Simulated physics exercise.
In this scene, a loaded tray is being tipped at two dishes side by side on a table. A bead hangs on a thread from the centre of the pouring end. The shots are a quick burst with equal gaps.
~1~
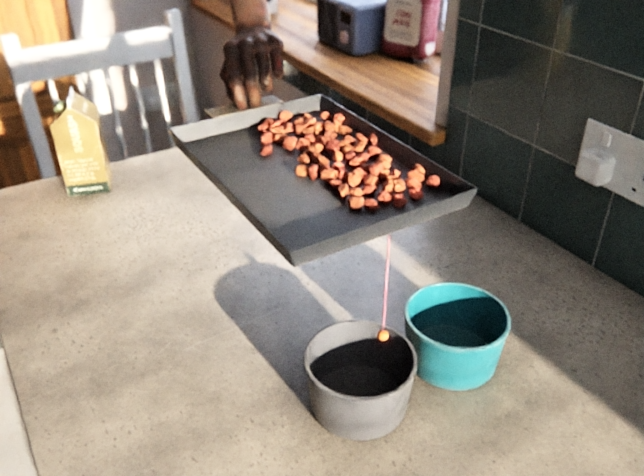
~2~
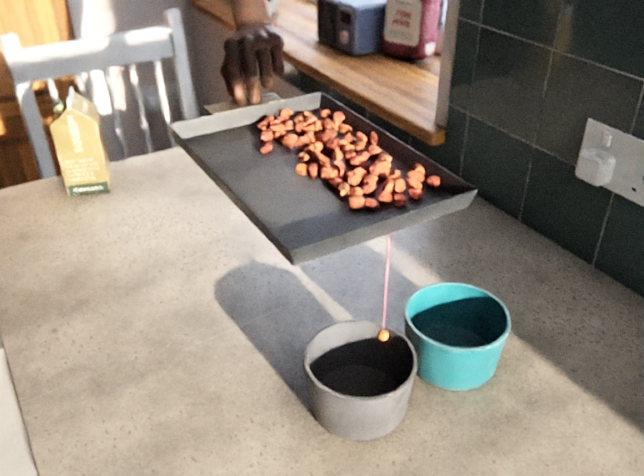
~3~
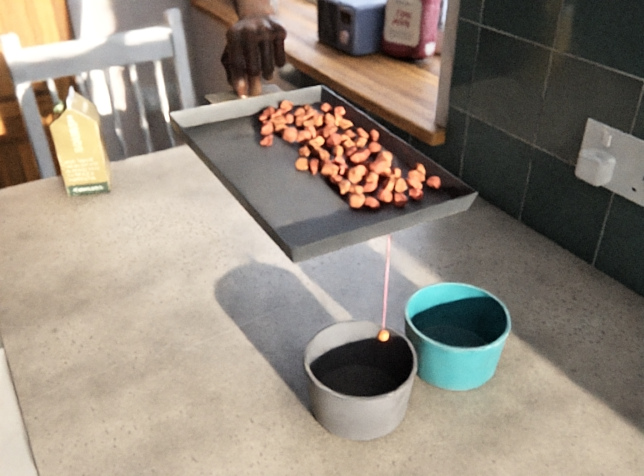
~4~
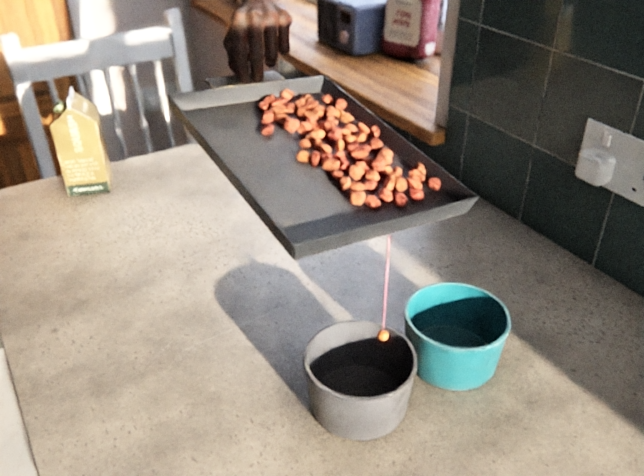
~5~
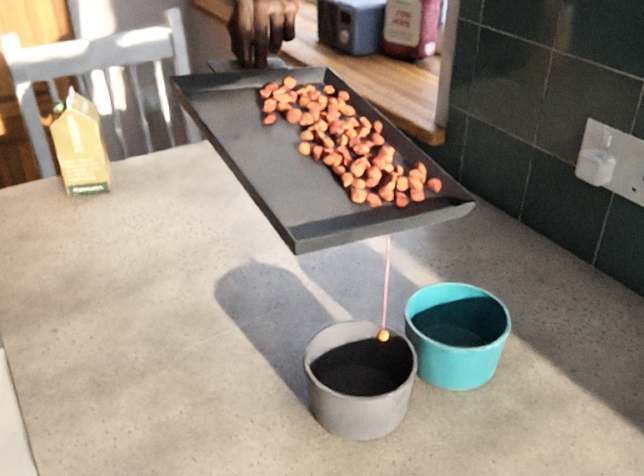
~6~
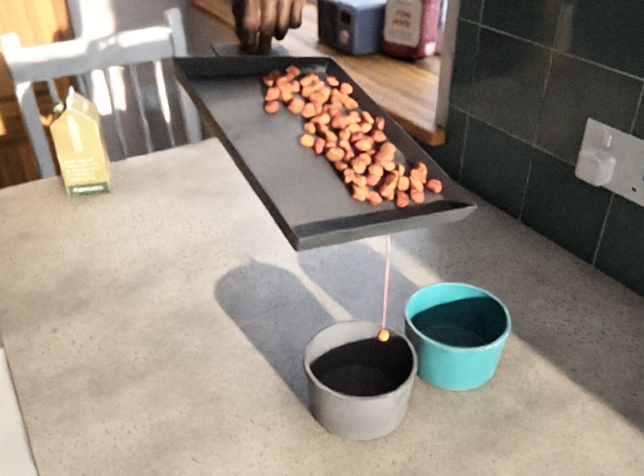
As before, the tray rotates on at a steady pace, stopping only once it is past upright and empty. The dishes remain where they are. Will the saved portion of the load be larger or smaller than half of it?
Watching it, the dishes hang on to most of it.
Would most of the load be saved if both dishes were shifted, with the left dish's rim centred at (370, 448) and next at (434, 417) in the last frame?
First shift, a minority share; second shift, a minority share.
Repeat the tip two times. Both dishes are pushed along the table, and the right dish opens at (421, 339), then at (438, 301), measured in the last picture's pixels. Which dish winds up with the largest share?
First the dish on the right, then the right one.
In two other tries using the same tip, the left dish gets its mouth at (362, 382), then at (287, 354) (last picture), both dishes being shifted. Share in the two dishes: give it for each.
About 80 per cent, then about 20 per cent.
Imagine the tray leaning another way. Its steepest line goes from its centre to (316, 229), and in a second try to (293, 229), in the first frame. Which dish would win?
Outcome one: The left side; outcome two: The left side.
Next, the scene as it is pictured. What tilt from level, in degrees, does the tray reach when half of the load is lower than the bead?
Roughly 95 degrees.
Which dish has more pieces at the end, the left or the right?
Looking at the end state, it is the right-side one.
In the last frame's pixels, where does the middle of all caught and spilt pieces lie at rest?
Last view, resting centre - approx. (453, 346).
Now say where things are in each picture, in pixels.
Corners of the pouring end at (293, 247) and (470, 188), level; middle of the load at (334, 147), bits of crushed brick; left dish at (391, 411); right dish at (489, 362); bead on its thread at (383, 336), in the first frame.
Corners of the pouring end at (293, 247) and (470, 189), level; middle of the load at (334, 146), in the second frame.
Corners of the pouring end at (295, 244) and (471, 191), tipped barely, lowest at the right corner; middle of the load at (334, 141), in the third frame.
Corners of the pouring end at (297, 241) and (471, 195), tipped a little, lowest at the right corner; middle of the load at (336, 135), in the fourth frame.
Corners of the pouring end at (299, 237) and (472, 200), tipped a little, lowest at the right corner; middle of the load at (338, 128), in the fifth frame.
Corners of the pouring end at (302, 234) and (471, 204), tipped clearly, lowest at the right corner; middle of the load at (340, 122); left dish at (391, 411); right dish at (489, 362), in the sixth frame.
Soon after the last picture, tray tipped steeply; nearly all on the tray; a stray few in the air.
A little later, tray tipped past a quarter turn; a small part on the tray; most in the right dish; a stray few outside both; a stray few in the air.
Later still, tray tipped past a quarter turn; nearly all in the right dish; a stray few outside both.
At rest, tray tipped past a quarter turn; none in the left dish; nearly all in the right dish; a stray few outside both.
